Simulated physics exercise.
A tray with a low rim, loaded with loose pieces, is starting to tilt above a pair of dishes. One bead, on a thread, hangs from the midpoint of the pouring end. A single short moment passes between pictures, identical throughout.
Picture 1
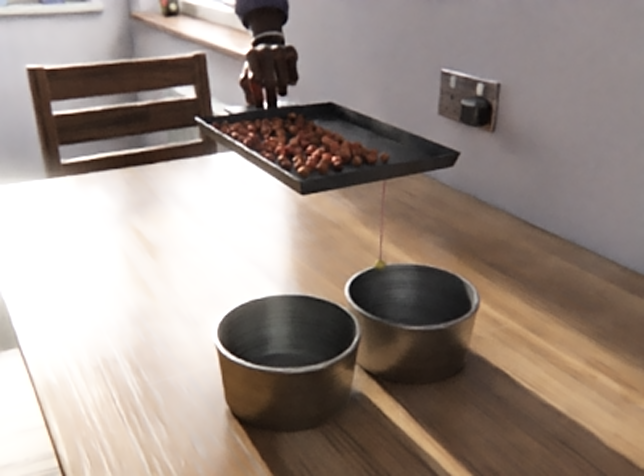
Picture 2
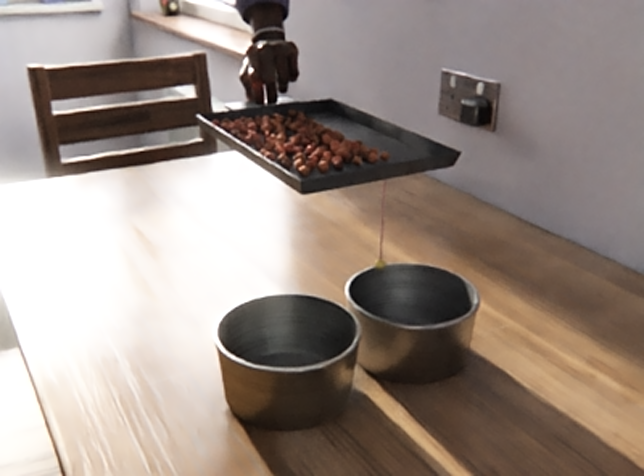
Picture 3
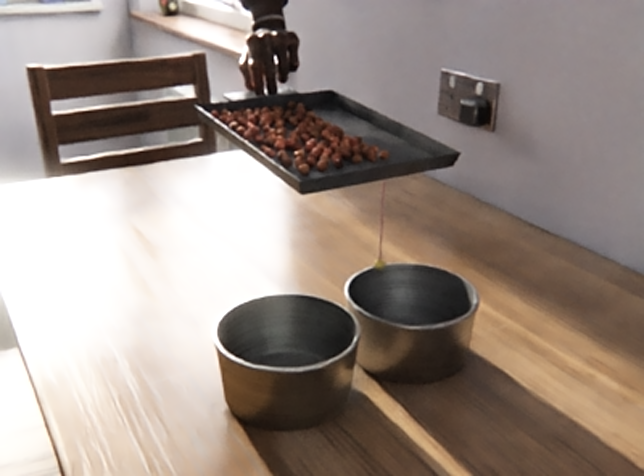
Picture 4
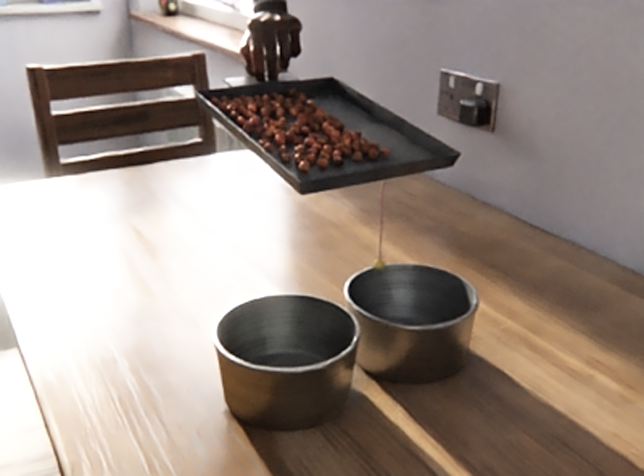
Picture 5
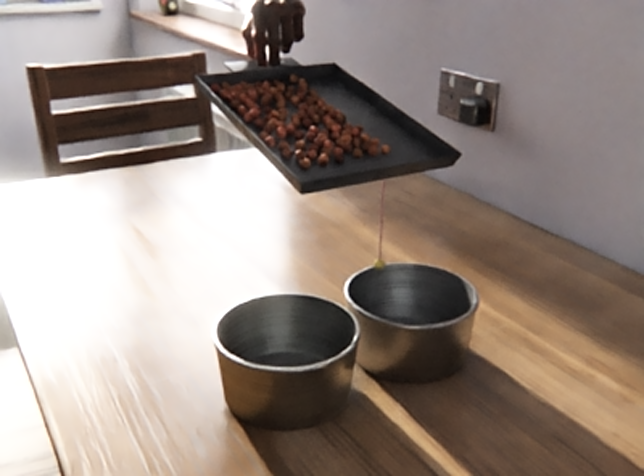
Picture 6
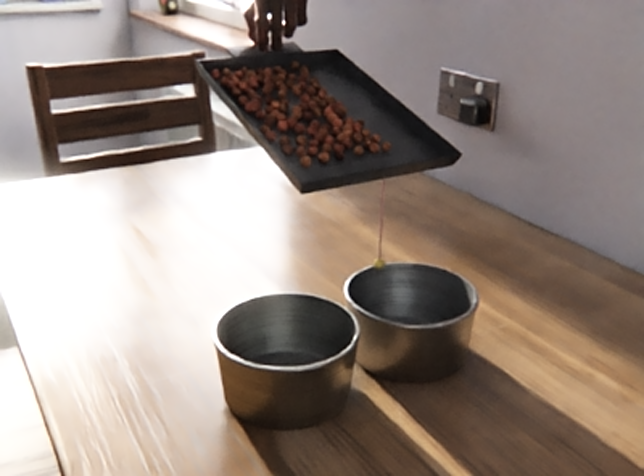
A dark, low-rimmed tray of reddish-brown pellets is held by a dark hand above two metallic dishes on a sunlit wooden table, seen from slightly above. A bead hangs on a thin thread from the tray's near edge, with a wooden chair behind at left and a wall socket at right. The hand steadily raises the far end, steepening the tray, while the dishes and camera stay still.
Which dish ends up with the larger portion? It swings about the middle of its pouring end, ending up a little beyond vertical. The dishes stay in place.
The right-hand dish.
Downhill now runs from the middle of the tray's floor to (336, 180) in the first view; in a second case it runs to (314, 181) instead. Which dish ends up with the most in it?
First case: The dish at left. Second case: The dish at left.
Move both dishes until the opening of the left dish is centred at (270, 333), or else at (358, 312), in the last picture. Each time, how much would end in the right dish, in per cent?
Some 60 percent in the first case, 40 percent in the second.
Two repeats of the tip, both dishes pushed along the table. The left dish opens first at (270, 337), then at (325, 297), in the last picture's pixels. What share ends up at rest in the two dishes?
Roughly 80 per cent, and 70 per cent.
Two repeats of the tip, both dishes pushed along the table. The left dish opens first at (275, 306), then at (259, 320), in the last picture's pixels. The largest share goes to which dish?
In order of the tries: The dish on the right side, then the dish on the right side.
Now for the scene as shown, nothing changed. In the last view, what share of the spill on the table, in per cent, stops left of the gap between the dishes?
Left share: Close to 10 %.
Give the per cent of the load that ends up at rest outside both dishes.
Share outside: Near 20 %.
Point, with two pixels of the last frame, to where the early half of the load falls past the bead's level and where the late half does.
Around (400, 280), followed by around (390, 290).
Shortly afterwards, tray tipped steeply; all but a few on the tray; only a few in the air.
Next, tray tipped right over; all but a few on the tray; only a few in the left dish; only a few in the right dish; only a few outside both; only a few in the air.
Some moments later, tray tipped past a quarter turn; near a quarter in the left dish; near two thirds in the right dish; a little outside both.
In the end, tray tipped past a quarter turn; near a quarter in the left dish; near two thirds in the right dish; a little outside both.
